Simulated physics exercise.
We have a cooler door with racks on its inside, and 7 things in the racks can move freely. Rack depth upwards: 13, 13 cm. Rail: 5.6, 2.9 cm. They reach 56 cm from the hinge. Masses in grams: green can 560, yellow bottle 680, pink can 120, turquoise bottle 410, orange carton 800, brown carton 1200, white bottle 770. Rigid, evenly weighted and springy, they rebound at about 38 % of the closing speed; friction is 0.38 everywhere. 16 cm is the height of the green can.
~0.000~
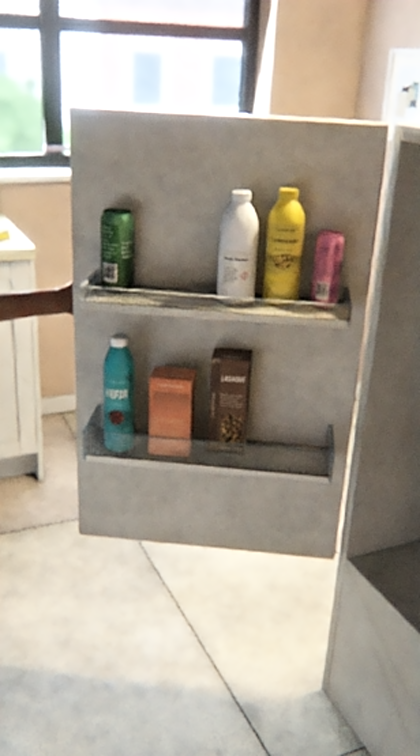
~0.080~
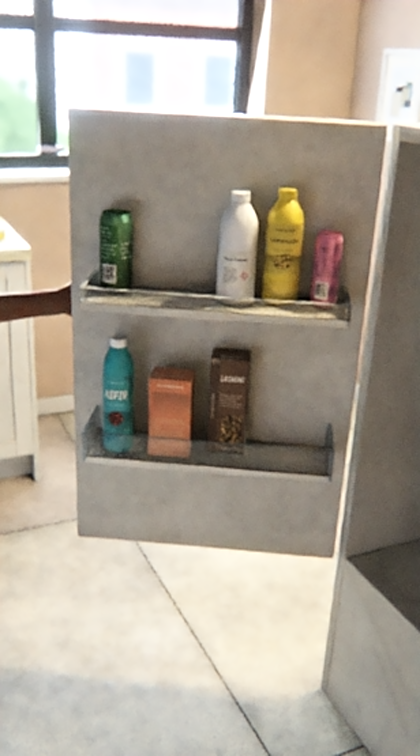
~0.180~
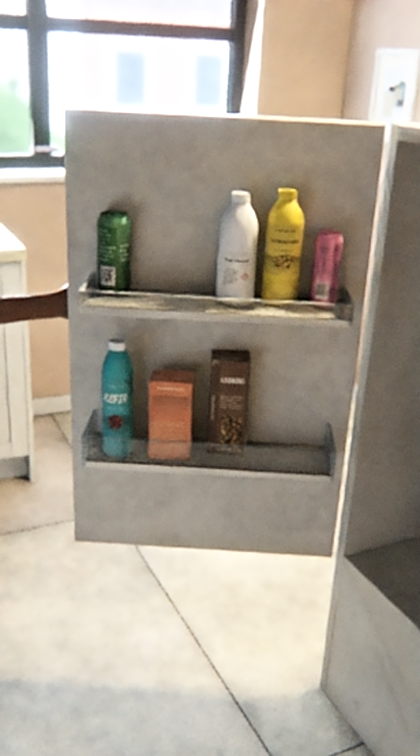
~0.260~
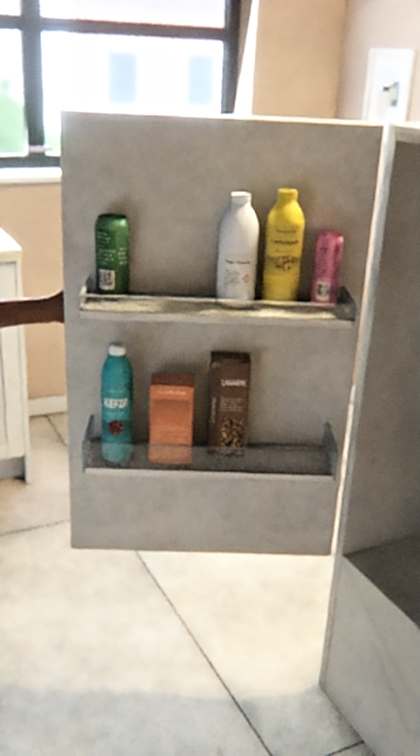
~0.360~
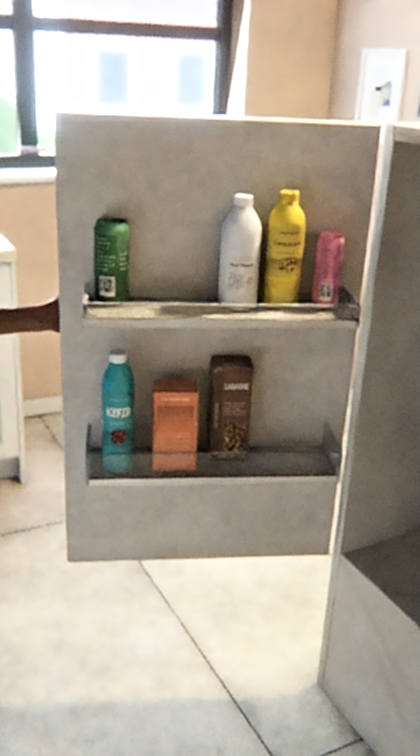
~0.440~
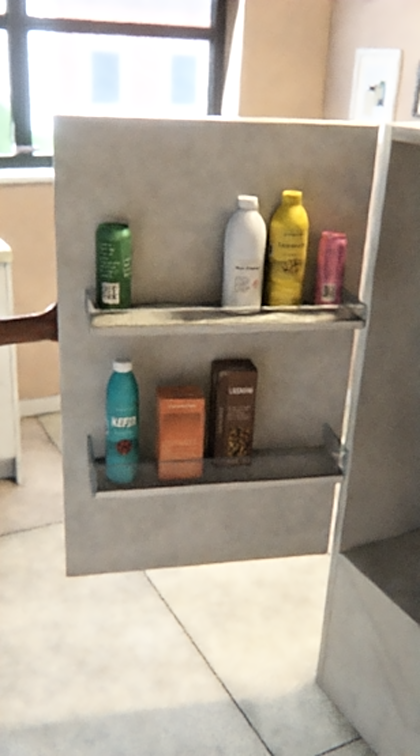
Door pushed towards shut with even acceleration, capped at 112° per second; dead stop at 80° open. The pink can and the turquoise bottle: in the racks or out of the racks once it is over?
At the end, the pink can is kept by the holder; the turquoise bottle exits the holder.
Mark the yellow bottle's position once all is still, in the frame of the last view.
I'd put it at around (319, 262).
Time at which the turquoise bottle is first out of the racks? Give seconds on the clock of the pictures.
At around 0.9 seconds on the pictures' clock.
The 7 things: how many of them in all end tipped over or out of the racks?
That makes 1.
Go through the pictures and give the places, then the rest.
In the first frame, door at 120°; pink can (327, 270); turquoise bottle (119, 392).
In the second frame, door at 120°; orange carton (172, 412); brown carton (228, 401).
In the third frame, door at 118°; white bottle (238, 248); green can (114, 254).
In the fourth frame, door at 115°; yellow bottle (283, 248); orange carton (172, 419).
In the fifth frame, door at 111°; brown carton (229, 409); white bottle (240, 253).
In the sixth frame, door at 106°; pink can (330, 272); turquoise bottle (123, 420).
By 0.94 s, door at 80°; turquoise bottle now out of the racks; green can tilted 15°; brown carton tilted 12°.
By 1.44 s, door at 80°; green can 5 cm from its spot; white bottle 3 cm from its spot.
When it is over (2.9 s), out of the racks, turquoise bottle; the other 6 within 5 cm of the start. In the last view, pink can near (352, 277).
